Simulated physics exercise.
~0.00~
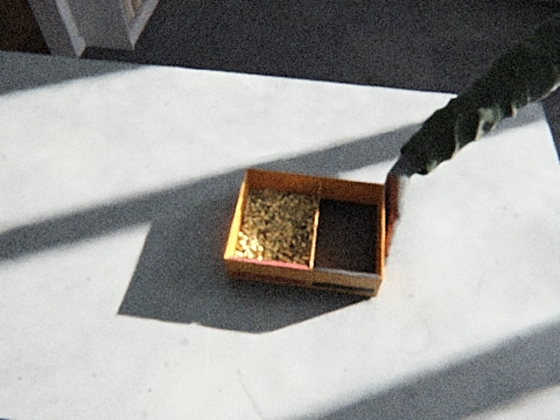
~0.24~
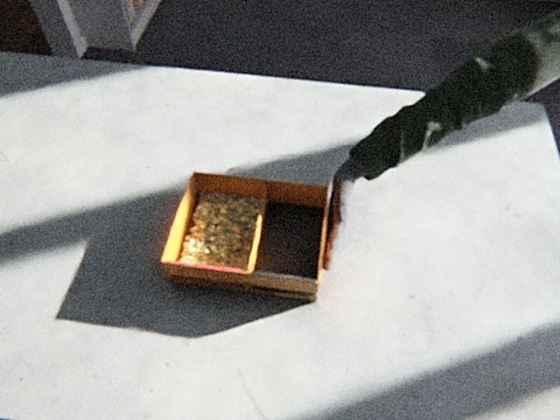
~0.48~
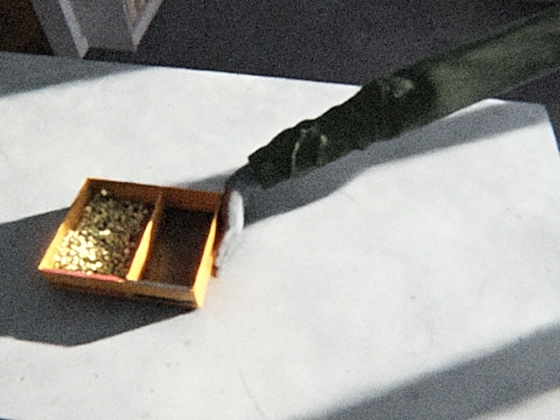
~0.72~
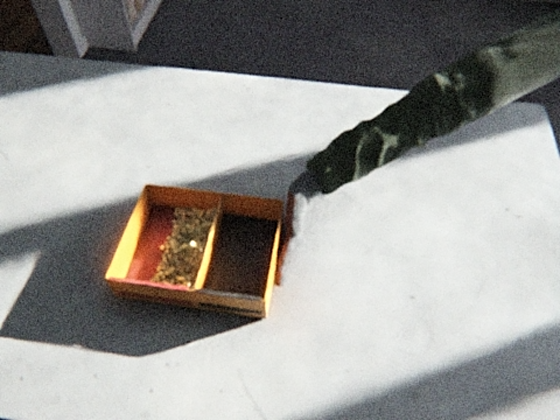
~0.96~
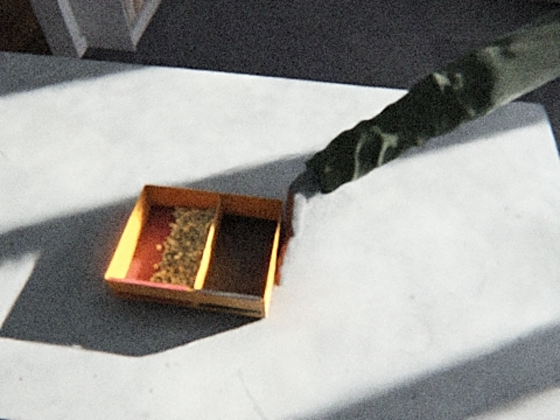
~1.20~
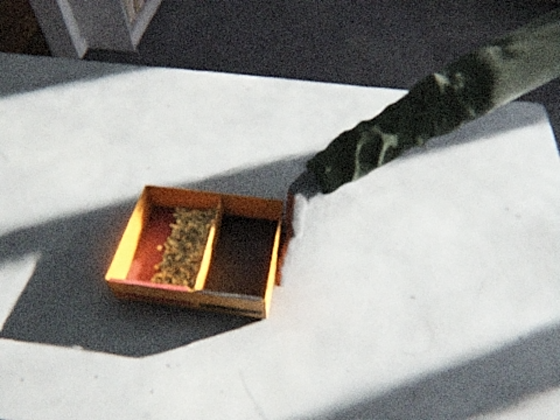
Two-compartment tray of small golden pieces sliding left, then partway back right by a sleeved arm, pieces resting against the divider.
